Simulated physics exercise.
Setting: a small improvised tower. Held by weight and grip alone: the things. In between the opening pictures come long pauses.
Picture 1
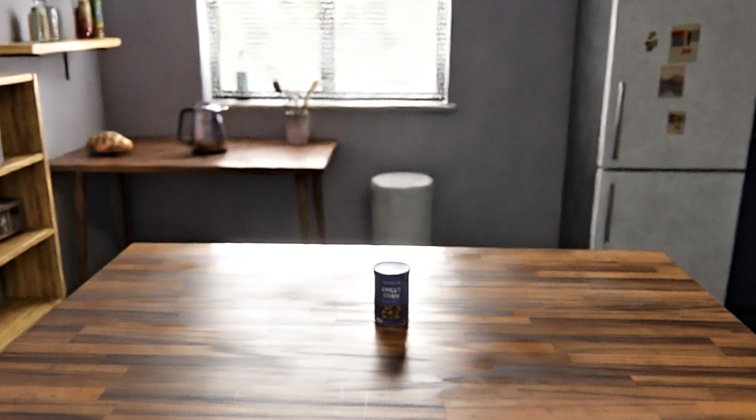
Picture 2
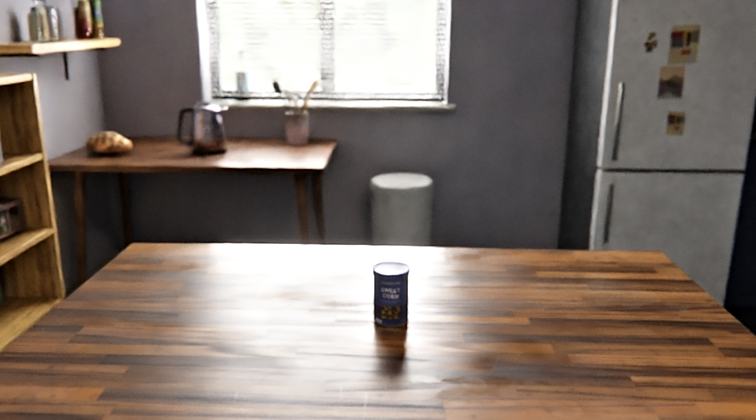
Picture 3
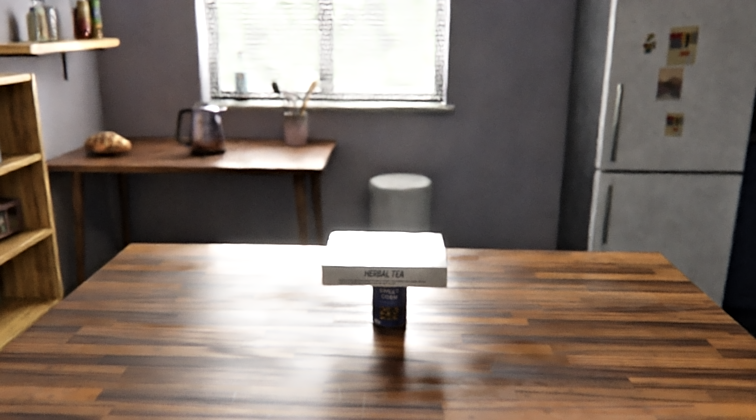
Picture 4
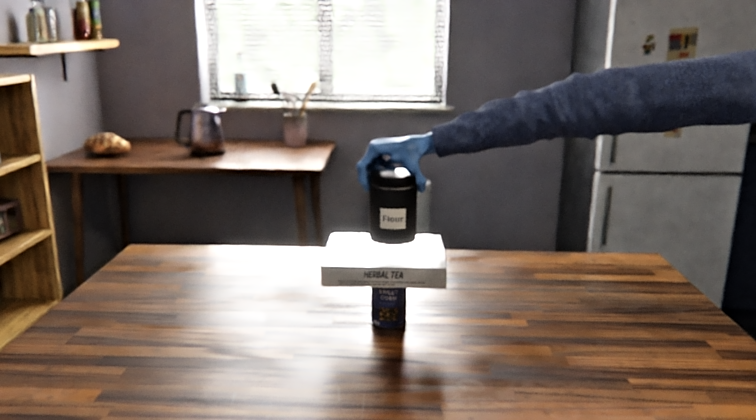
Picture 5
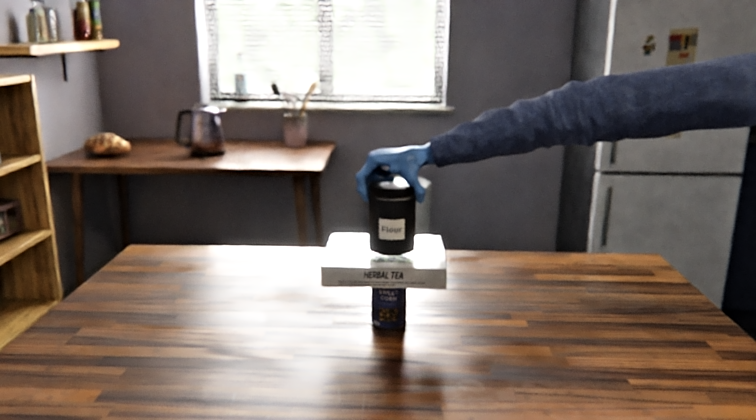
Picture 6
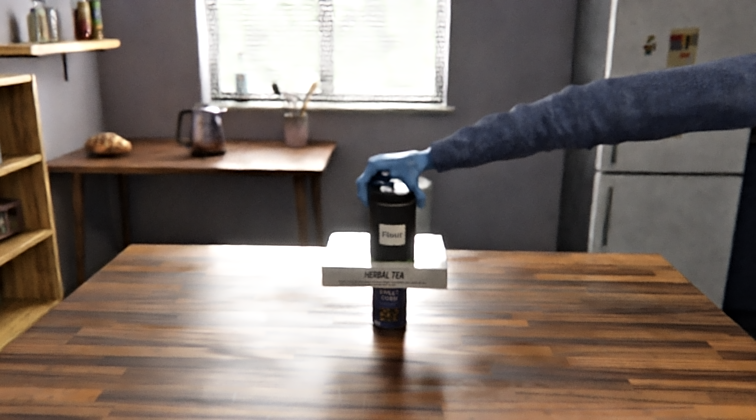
A white box labelled herbal tea appears flat on top of a small blue tin that stands alone on a wooden table. Then a blue-gloved hand, its arm reaching in from the right, holds a black jar labelled flour above the box and lowers it onto the top, keeping hold of its lid.
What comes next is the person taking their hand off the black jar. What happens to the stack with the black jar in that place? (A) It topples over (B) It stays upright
B, it stays upright.
Then, 0.20 s on from there, no change.
Then, 0.50 s on from there, black jar resting near (393, 222).
In the end, all 3 unmoved. At the end, from the last picture's camera, black jar near (393, 222). The stack keeps its balance.
